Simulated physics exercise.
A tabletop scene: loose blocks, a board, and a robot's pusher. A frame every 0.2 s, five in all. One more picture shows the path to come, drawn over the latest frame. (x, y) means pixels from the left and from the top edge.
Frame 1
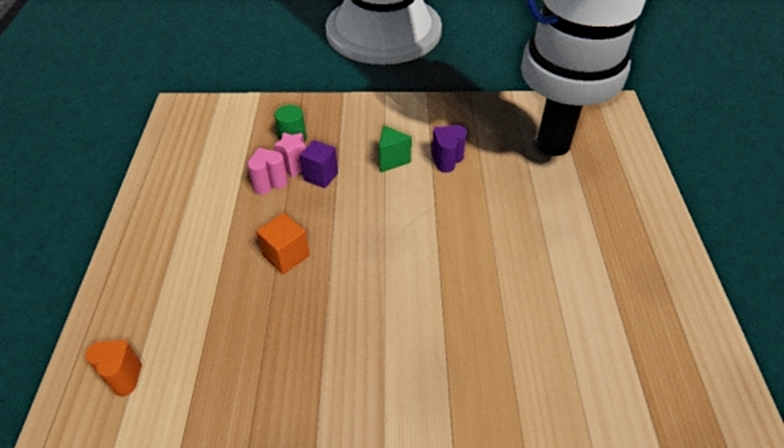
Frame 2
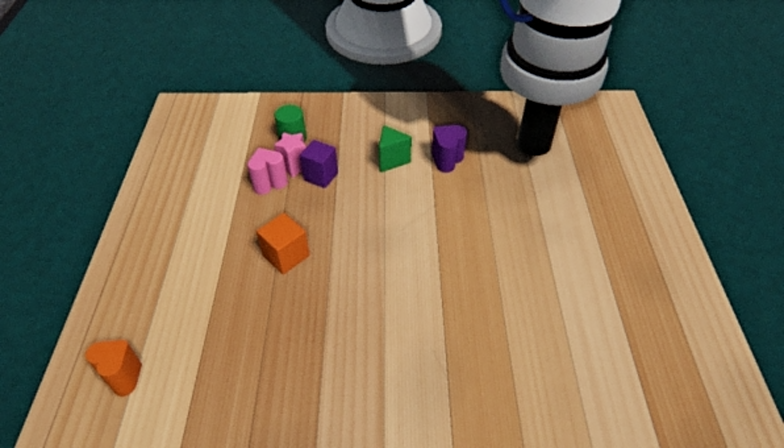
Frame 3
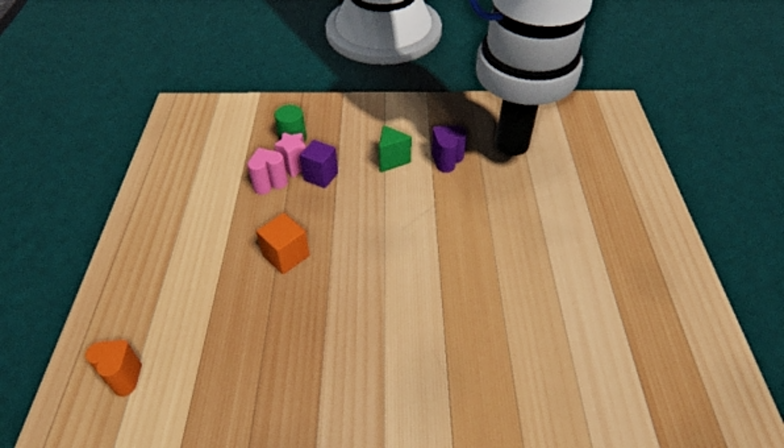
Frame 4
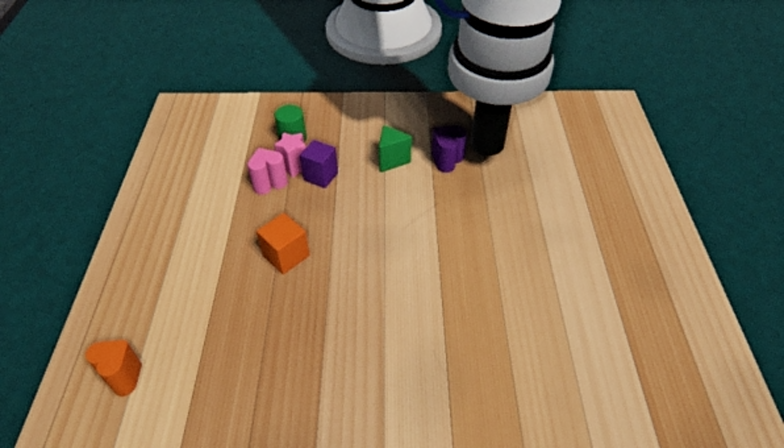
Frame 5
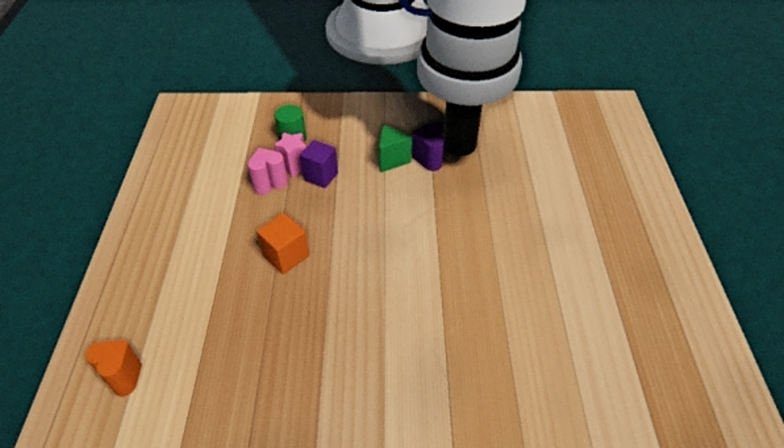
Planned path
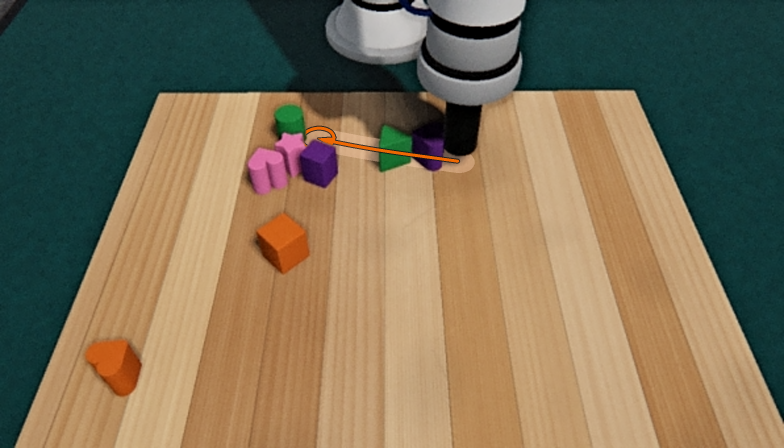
A robot arm slides left along the table's far side and nudges a purple block left.
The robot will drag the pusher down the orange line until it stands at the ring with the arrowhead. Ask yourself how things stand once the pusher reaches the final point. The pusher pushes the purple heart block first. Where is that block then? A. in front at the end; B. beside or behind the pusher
A
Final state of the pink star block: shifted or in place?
The block stays on its spot.
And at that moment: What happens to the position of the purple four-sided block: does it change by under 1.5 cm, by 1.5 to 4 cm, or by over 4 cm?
Offset: Below 1.5 cm.
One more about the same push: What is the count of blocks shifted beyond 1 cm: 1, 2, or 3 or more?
Number moved: 3+.
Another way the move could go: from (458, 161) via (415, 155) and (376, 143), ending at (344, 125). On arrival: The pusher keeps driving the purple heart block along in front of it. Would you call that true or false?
False
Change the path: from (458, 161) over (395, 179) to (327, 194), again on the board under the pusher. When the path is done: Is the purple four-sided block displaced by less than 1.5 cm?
The answer is yes.
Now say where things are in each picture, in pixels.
Pusher's lower end at (553, 145); green round block at (288, 112); pink star block at (290, 141); purple four-sided block at (318, 151); green triangular piece at (392, 136); purple heart block at (450, 135), in the first picture.
Pusher at (534, 145); blocks still, in the second picture.
Pusher at (512, 145); blocks still, in the third picture.
Pusher at (487, 145); blocks still, in the fourth picture.
Pusher at (460, 145); green round block at (288, 112); pink star block at (290, 141); purple four-sided block at (318, 151); green triangular piece at (392, 136); purple heart block at (432, 133), in the fifth picture.
Drawn move, from (458, 161) through (386, 151) to (318, 139).
On the path given first. One third of the way, pusher at (410, 139); green triangular piece at (369, 142); purple heart block at (382, 126).
Two thirds of the way, pusher at (362, 131); green triangular piece at (363, 144), turned 15° anticlockwise; purple heart block at (333, 119).
At the end, pusher at (316, 123); green round block at (259, 108); pink star block still; purple four-sided block still; green triangular piece at (363, 144), turned 15° anticlockwise; purple heart block at (286, 114).
